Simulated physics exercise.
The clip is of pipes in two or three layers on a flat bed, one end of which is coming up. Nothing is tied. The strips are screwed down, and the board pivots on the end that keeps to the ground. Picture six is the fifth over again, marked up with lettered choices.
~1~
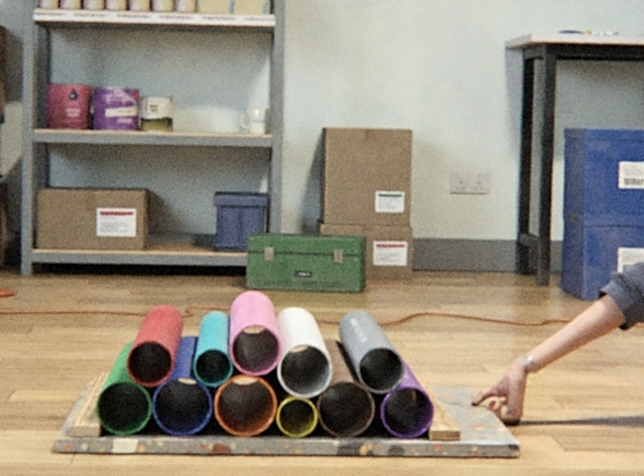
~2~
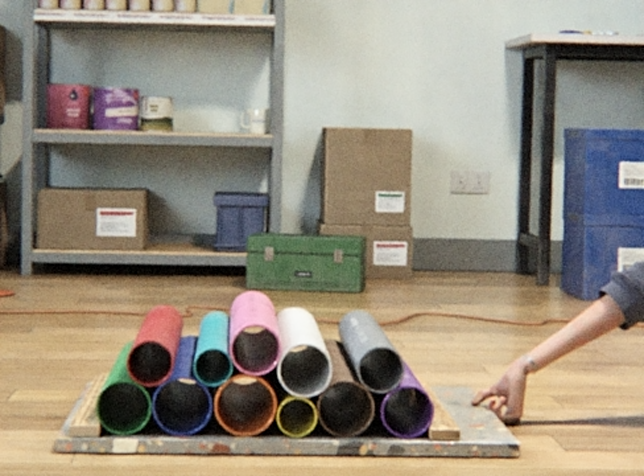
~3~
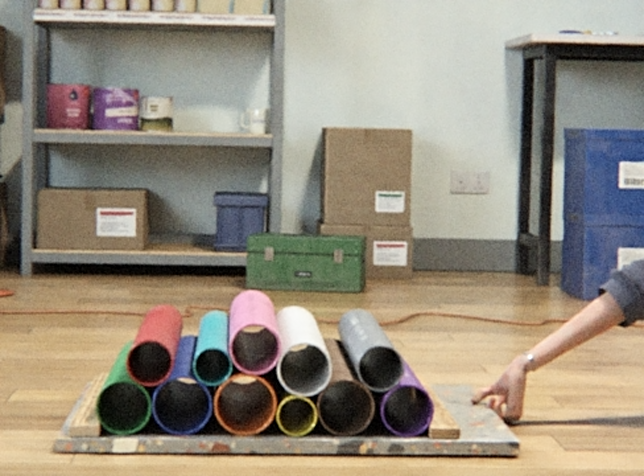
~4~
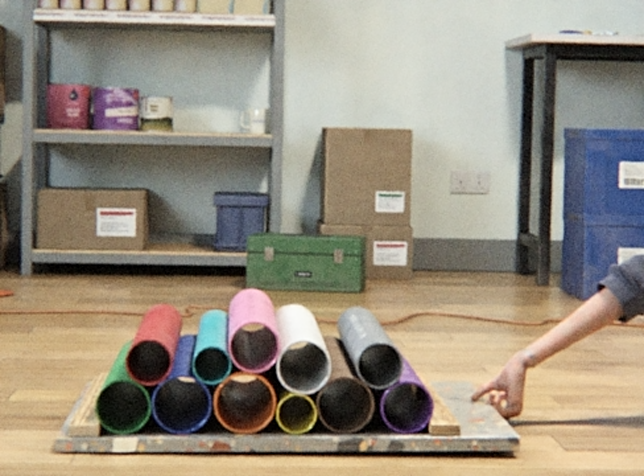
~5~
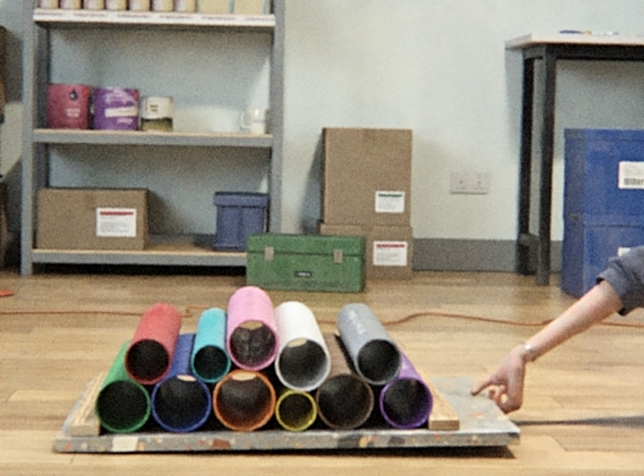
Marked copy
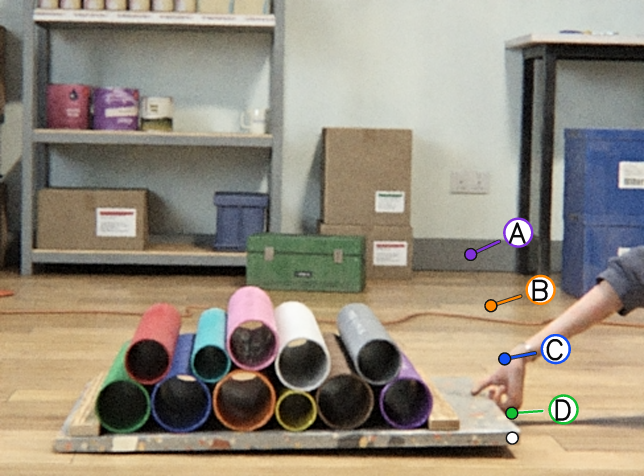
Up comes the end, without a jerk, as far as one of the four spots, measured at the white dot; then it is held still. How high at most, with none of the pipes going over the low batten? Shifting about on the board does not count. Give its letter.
Up to B.
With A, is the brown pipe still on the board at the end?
The brown pipe: Yes.
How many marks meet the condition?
Three of the four.
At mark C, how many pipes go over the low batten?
At C the number is none.
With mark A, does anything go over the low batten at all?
Yes, at A.
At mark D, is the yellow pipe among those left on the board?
The yellow pipe: Yes.
On the marked copy, A at (471, 254); B at (491, 306); C at (505, 359); D at (512, 413); the white dot at (512, 438).
Taking B. A third of the way, board at 14°.
Two thirds of the way, board at 19°.
When it is over, board at 19°, none over the low batten.
As for the rest, A three over the low batten (turquoise, red, pink); C none over the low batten; D none over the low batten.
